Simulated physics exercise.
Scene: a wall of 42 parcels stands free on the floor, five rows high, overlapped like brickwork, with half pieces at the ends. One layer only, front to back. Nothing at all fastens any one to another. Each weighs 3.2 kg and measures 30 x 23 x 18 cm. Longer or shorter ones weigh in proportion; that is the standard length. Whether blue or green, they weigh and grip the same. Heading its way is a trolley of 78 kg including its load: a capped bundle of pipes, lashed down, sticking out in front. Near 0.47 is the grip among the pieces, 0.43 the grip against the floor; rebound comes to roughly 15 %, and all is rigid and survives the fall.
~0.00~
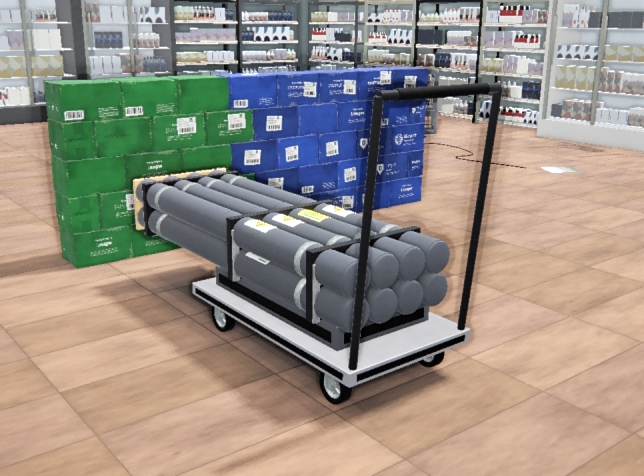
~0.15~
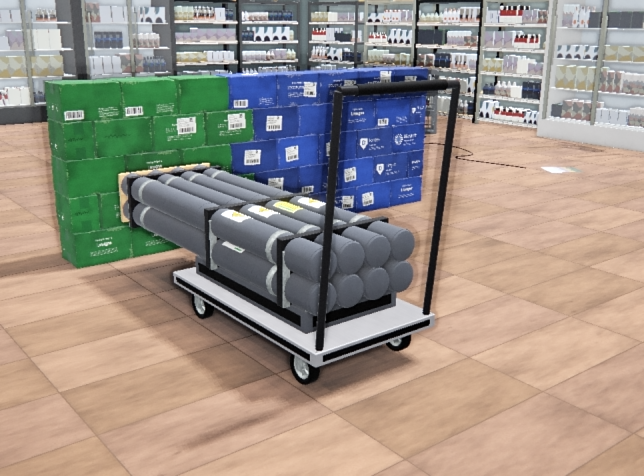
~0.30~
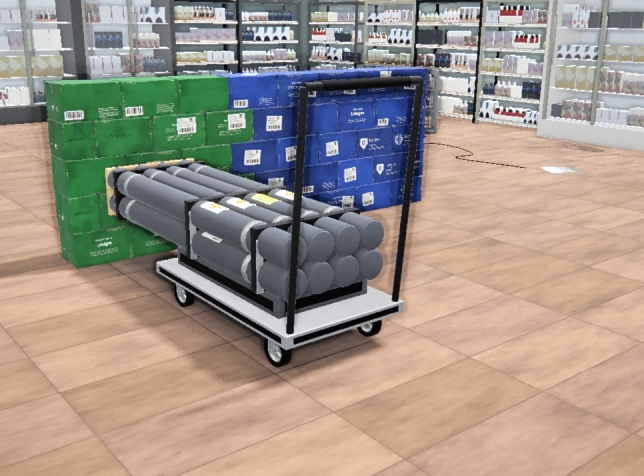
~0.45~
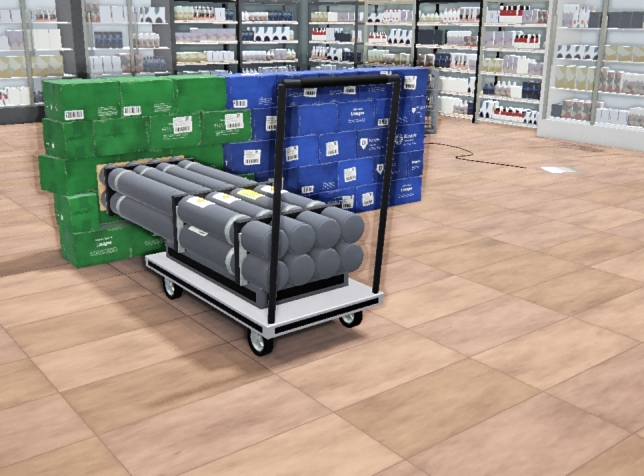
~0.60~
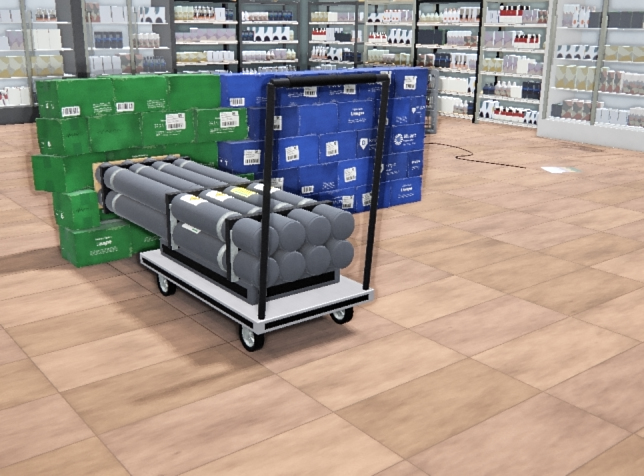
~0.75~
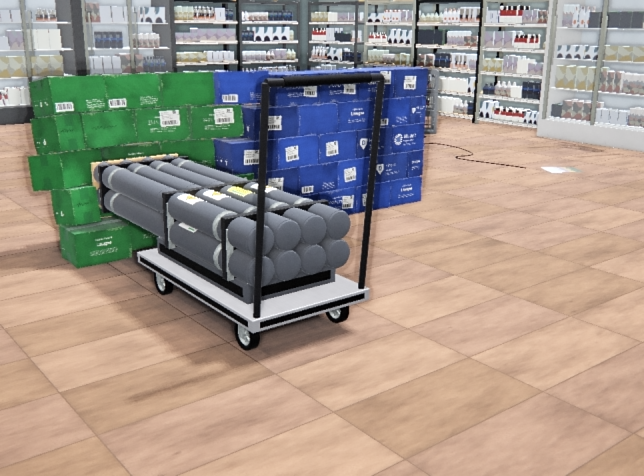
In a store, a trolley of grey pipes rolls into stacked green boxes, shifting several.
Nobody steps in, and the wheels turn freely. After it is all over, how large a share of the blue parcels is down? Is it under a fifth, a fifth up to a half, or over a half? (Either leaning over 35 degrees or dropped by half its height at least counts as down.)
When it settles, fewer than one in five will be down.
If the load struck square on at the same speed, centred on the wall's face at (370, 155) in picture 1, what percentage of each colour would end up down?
Then green ends 0 per cent down and blue 60 per cent.
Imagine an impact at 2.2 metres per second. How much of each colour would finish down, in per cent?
Green 70%, blue 0%.
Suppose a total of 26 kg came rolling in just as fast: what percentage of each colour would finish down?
Green 0, blue 0 %.
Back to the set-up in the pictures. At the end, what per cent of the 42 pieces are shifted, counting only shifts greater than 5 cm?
35 %.
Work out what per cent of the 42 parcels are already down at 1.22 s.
30 percent by then.
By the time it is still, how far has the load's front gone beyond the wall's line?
About 20 cm beyond it.
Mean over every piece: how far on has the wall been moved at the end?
Average: Roughly 25 cm.
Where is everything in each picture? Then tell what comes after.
In the first frame (places mark the middle of the side facing us), load (139, 197) 35 cm short of the wall; top blue parcel (255, 92); top green parcel (92, 102); nothing disturbed.
The second frame shows load (124, 191) 18 cm short of the wall; top blue parcel (255, 92).
The third frame shows load (111, 185) just touching; top blue parcel (255, 92).
The fourth frame shows load (102, 181) 10 cm into the wall's line; top blue parcel (254, 92); top green parcel (92, 102) shifted 21 mm; 12 disturbed, none down.
The fifth frame shows load (98, 179) 15 cm into the wall's line; top blue parcel (252, 91) shifted 18 mm; top green parcel (87, 98) leaning 3°; 15 disturbed, none down.
The sixth frame shows load (96, 178) 17 cm into the wall's line; top blue parcel (245, 87) leaning 7°; top green parcel (80, 94) leaning 10°; 15 disturbed, none down.
After 0.98 s, load 19 cm past the wall's line, still rolling; none of the 25 blue parcels down (0 of 42 in all colours); top blue parcel leaning 19°; top green parcel leaning 20°.
After 1.22 s, load 19 cm past the wall's line, still rolling; 1 of the 25 blue parcels down (13 of 42 in all colours); top blue parcel leaning 46°, 13 cm lower; top green parcel leaning 47°, 17 cm lower.
After 1.42 s, load 18 cm past the wall's line, stopped; 1 of the 25 blue parcels down (14 of 42 in all colours); top blue parcel on its side; top green parcel on its side.
At rest (2.5 s), load 18 cm past the wall's line, stopped; 1 of the 25 blue parcels down (14 of 42 in all colours); top blue parcel on its side; top green parcel on its side. That is 4 per cent. As the last picture would show them, middles, top blue parcel near (230, 185), top green parcel near (20, 201).
